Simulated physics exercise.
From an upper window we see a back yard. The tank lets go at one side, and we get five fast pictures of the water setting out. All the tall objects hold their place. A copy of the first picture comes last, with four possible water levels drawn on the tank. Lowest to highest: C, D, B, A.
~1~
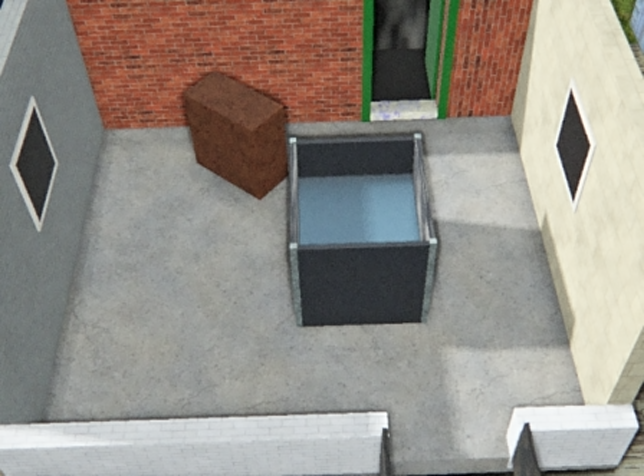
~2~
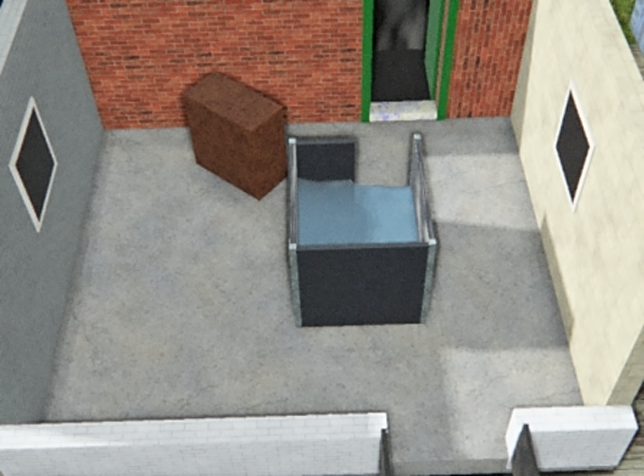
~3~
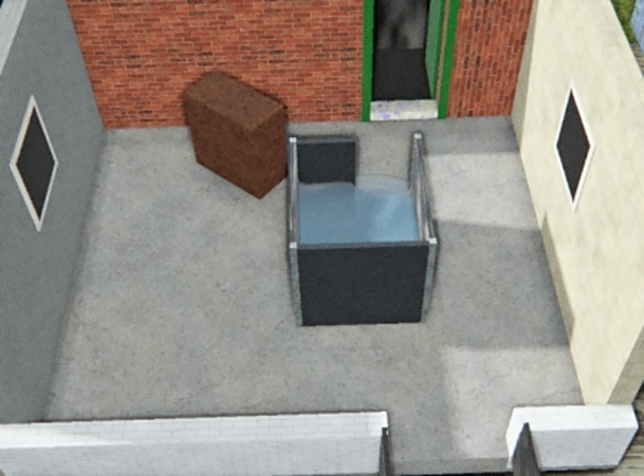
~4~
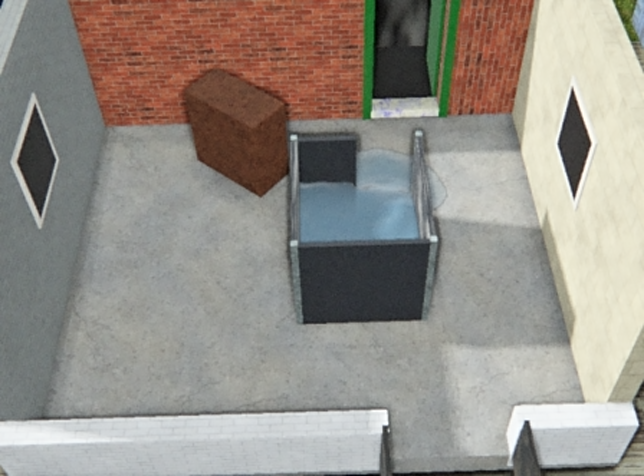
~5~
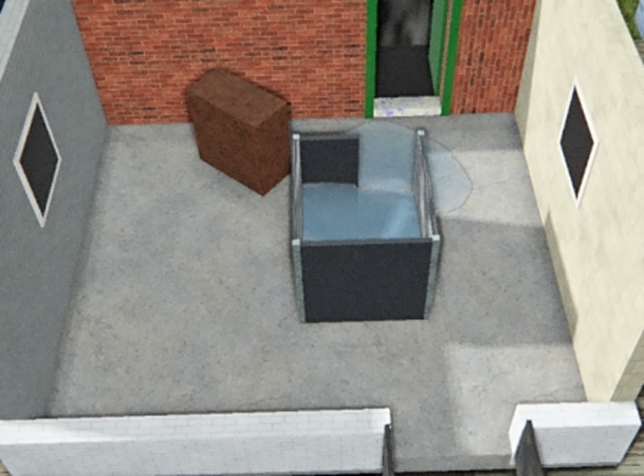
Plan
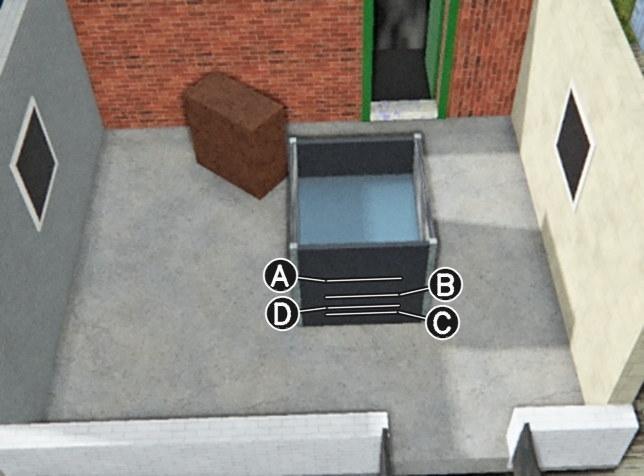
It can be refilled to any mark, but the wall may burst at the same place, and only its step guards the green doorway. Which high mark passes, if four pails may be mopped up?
D.
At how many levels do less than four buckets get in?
Two of the four.
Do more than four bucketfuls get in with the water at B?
Yes, it does.
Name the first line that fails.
Line B.
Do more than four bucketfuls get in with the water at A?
Yes.
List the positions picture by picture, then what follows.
Water in the tank at rest, its middle at (359, 222); foot of the green doorway at (404, 119); open gate at (451, 407).
Water covers 1 % of the ground, its front hidden from here.
Water covers 3 % of the ground, its front hidden from here.
Water covers 6 % of the ground, its front hidden from here.
Water covers 11 % of the ground, its front hidden from here.
On the marked copy, A at (363, 279); B at (362, 296); C at (362, 313); D at (362, 306); from the bottom up C, D, B, A.
With A, dozens of bucketfuls pour in.
With B, about 9 bucketfuls get in.
With C, nothing gets over.
With D, a bucket or two gets in.
